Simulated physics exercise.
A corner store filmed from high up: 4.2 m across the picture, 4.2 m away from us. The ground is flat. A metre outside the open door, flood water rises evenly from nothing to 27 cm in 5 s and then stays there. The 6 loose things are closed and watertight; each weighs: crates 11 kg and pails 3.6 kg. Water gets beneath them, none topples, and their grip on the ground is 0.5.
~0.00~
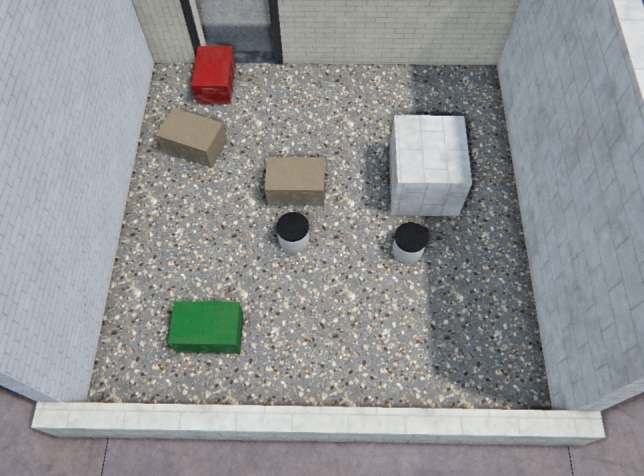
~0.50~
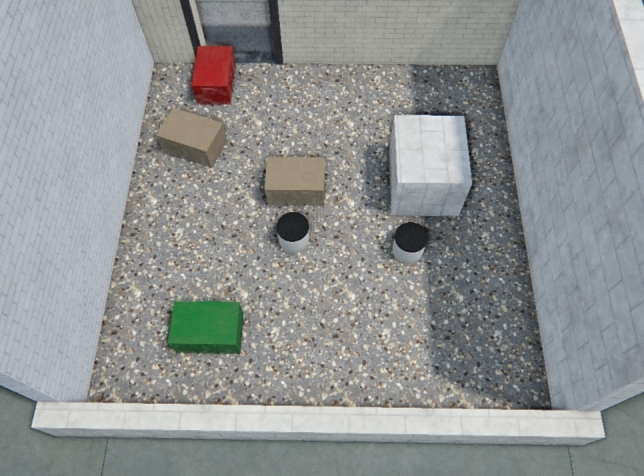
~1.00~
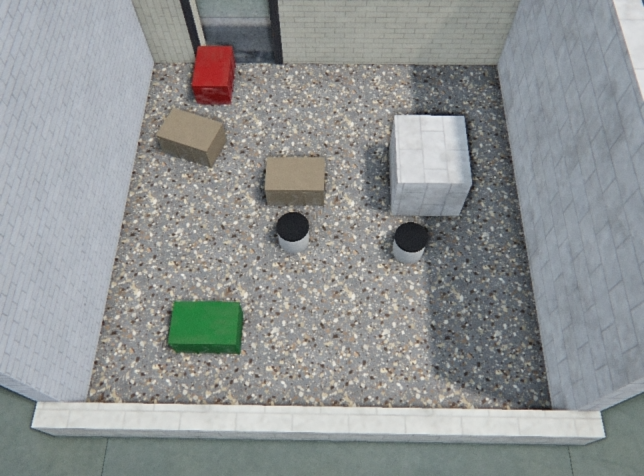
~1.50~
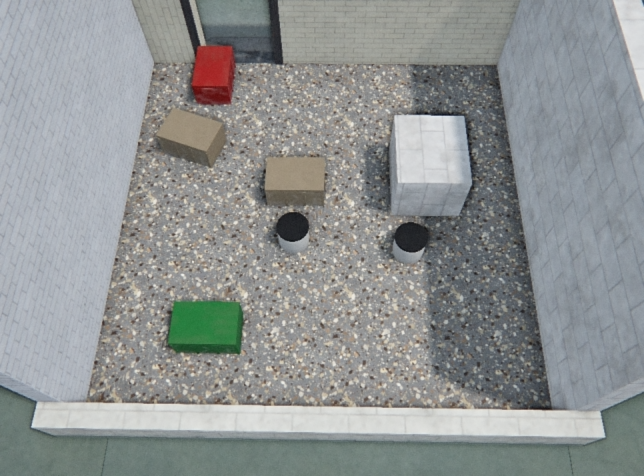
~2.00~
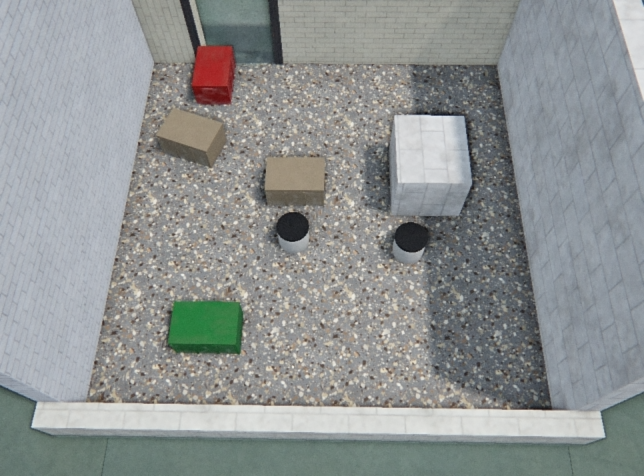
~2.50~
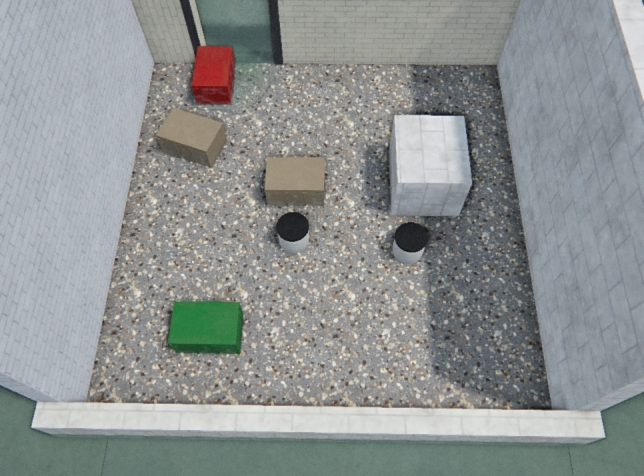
Nothing moved among the red, green and tan crates, the two black-topped pails and the big pale block on the speckled floor, while the ground outside the walls turned from pinkish to grey-green.
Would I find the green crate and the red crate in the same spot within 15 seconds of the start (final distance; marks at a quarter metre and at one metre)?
The green crate gets carried off; the red crate ends far away.
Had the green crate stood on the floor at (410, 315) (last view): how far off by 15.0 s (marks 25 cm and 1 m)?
It gets carried off.
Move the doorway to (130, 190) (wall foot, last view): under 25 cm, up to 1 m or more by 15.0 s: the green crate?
In that case the green crate moves a short way.
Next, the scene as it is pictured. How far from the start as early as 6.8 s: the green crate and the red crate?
About 30 and 200 cm.
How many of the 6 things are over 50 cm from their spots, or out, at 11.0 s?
6 of them.
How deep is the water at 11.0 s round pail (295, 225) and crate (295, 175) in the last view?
About 15 and 14 cm.
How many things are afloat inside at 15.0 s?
6 of them.
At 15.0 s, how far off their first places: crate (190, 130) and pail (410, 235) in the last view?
In turn: 350 cm, 60 cm.
After 3.5 s the green crate is near (204, 322), 0.0 m from its start, aground; the red crate is near (200, 93), 0.4 m from its start, aground; 0 afloat.
After 6.8 s the green crate is near (199, 351), 0.3 m from its start, aground; the red crate is near (157, 227), 2.1 m from its start, afloat; 2 afloat.
After 11.0 s the green crate is near (340, 352), 1.2 m from its start, afloat; the red crate is near (243, 246), 2.4 m from its start, afloat; 6 afloat.
After 15.0 s the green crate is near (458, 260), 2.4 m from its start, afloat; the red crate is near (267, 274), 2.7 m from its start, afloat; 6 afloat.
